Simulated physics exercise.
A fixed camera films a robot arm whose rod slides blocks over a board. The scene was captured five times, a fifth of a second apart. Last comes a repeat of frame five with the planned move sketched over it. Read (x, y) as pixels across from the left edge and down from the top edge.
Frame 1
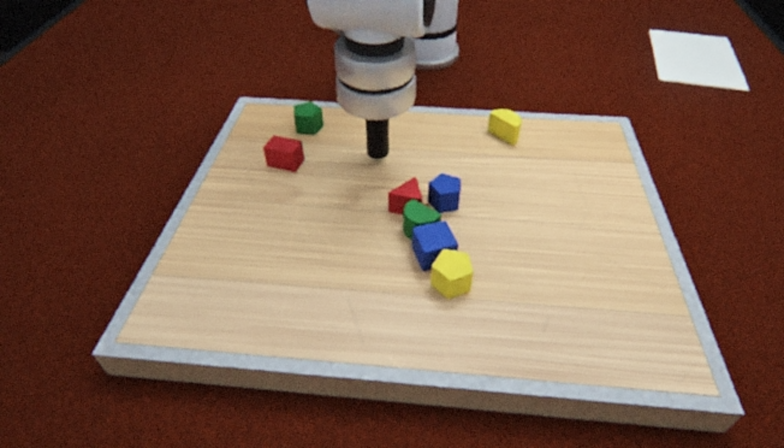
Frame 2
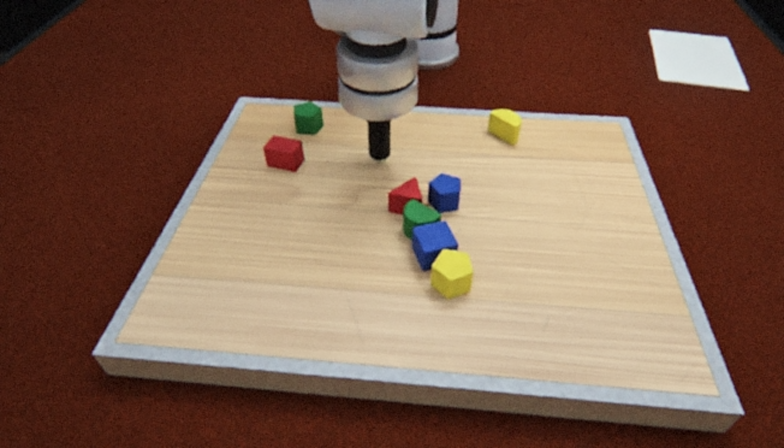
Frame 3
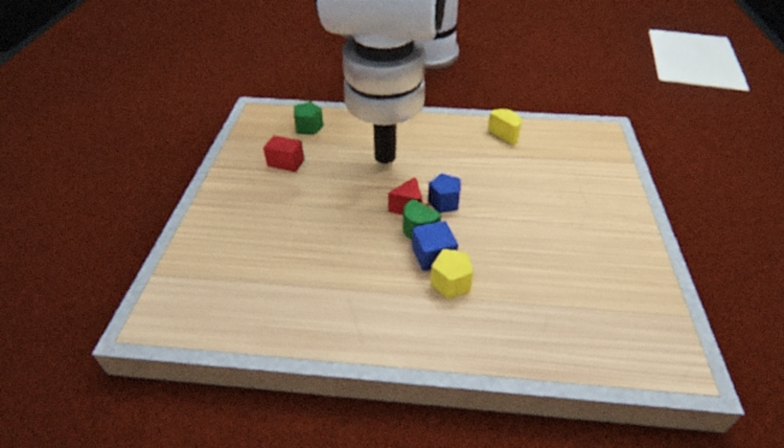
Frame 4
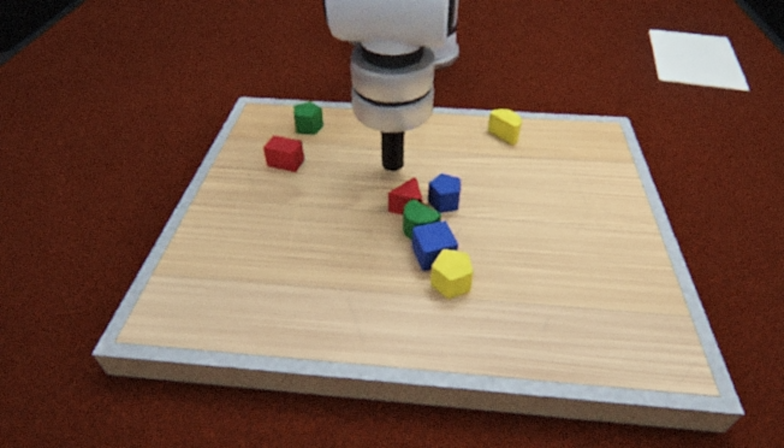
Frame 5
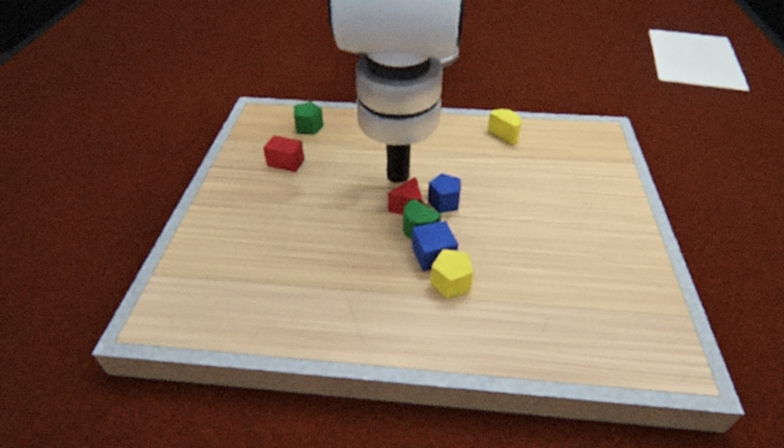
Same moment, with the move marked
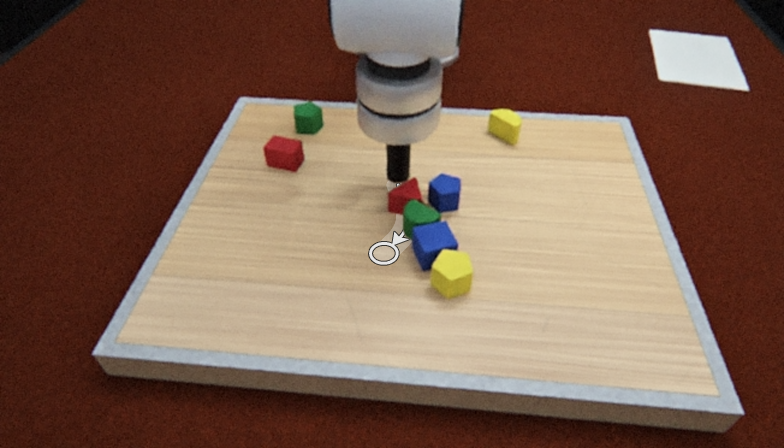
A robot arm's black rod moves slightly down toward the red block; no blocks move.
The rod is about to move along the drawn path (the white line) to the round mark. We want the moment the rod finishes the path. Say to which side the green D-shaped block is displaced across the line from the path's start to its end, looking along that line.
Sideways, to the right.
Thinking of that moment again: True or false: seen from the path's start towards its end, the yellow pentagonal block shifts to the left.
That statement is accurate.
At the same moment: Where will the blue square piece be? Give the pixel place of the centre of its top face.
I predict (437, 251).
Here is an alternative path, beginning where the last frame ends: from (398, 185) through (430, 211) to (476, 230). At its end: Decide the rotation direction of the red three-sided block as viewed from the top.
Viewed from above: Clockwise.
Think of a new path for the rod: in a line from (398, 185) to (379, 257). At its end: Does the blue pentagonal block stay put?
My answer is yes.
The line goes from (398, 185) via (407, 207) and (405, 231), ending at (384, 253).
What follows on the original path. One third of the way, rod (407, 198); red three-sided block (420, 202); green D-shaped block (415, 218), turned 15° anticlockwise; blue square piece (436, 239); yellow pentagonal block (456, 266).
Two thirds of the way, rod (405, 222); red three-sided block (429, 219); green D-shaped block (404, 233), turned 25° anticlockwise; blue square piece (437, 247), turned 35° anticlockwise; yellow pentagonal block (461, 271).
At the end, rod (384, 244); red three-sided block (430, 221); green D-shaped block (396, 252), turned 85° anticlockwise; blue square piece (437, 251), turned 45° anticlockwise; yellow pentagonal block (467, 273).
